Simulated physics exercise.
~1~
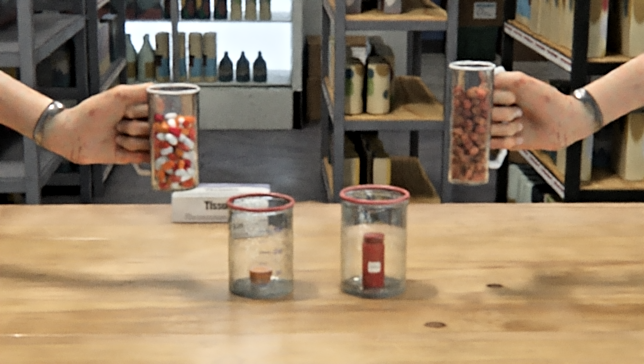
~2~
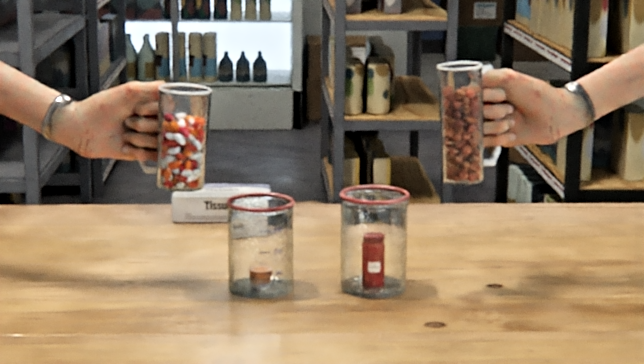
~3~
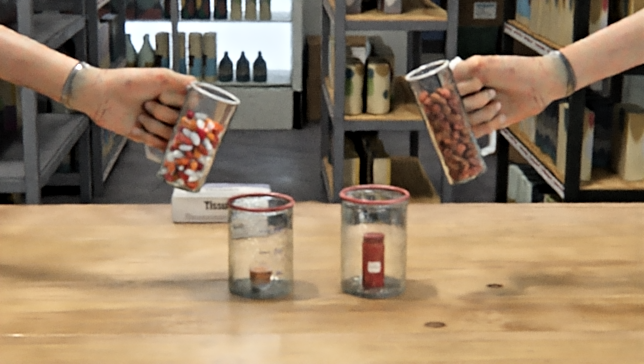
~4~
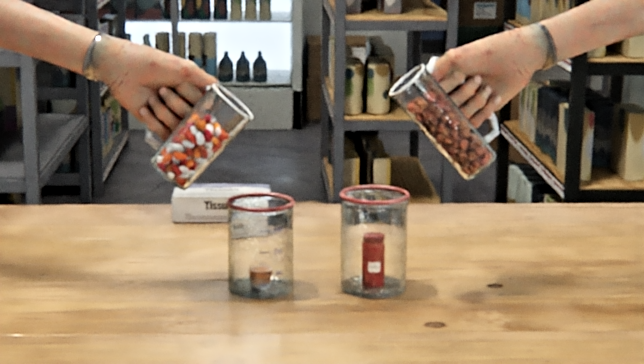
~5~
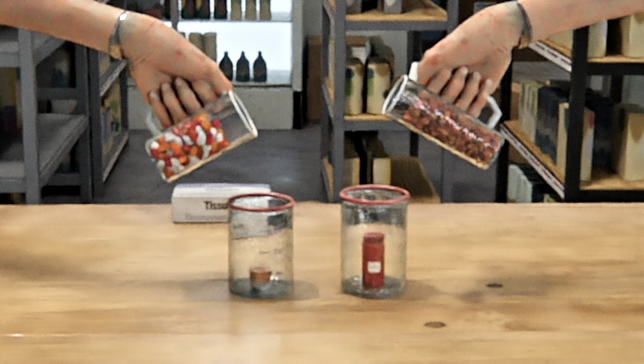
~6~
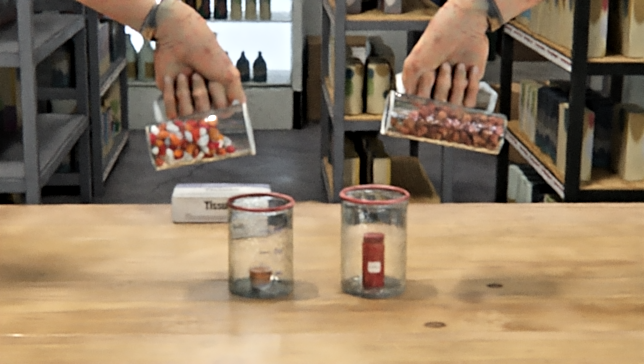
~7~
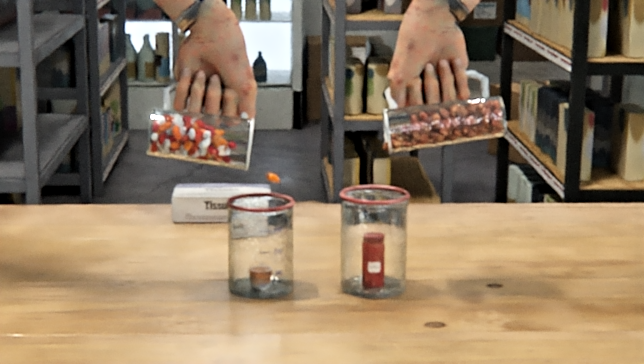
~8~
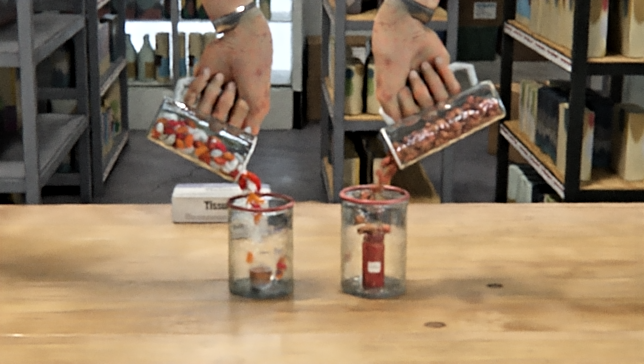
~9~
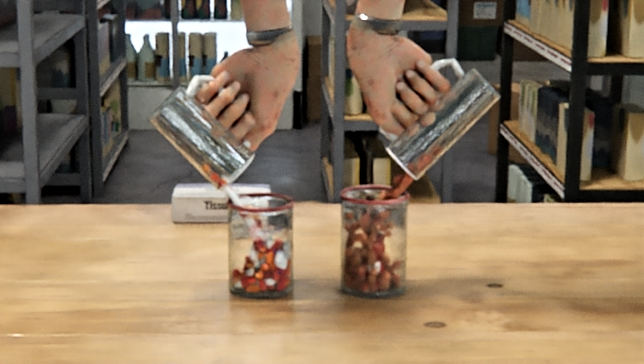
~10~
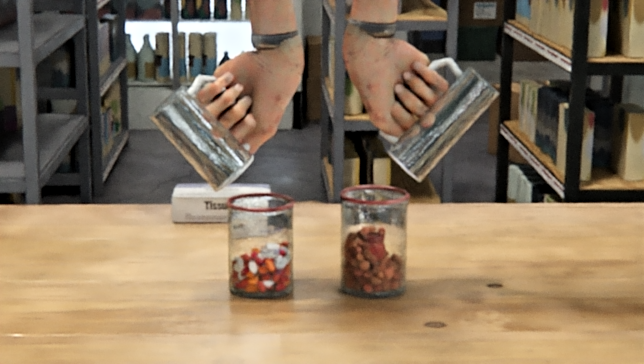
Two hands hold clear cups, the left filled with orange, red and white pieces and the right with reddish-brown ones, above two red-rimmed glass containers on a wooden table. Seen from the front, the room behind has shelves of bottles and boxes. A short brownish object stands inside the left container and a taller red one with a pale label inside the right. The hands move inward and tip the cups, and the left begins spilling just before the right. Both empty completely, leaving each container about half full, the left object buried and the right one's top still showing.
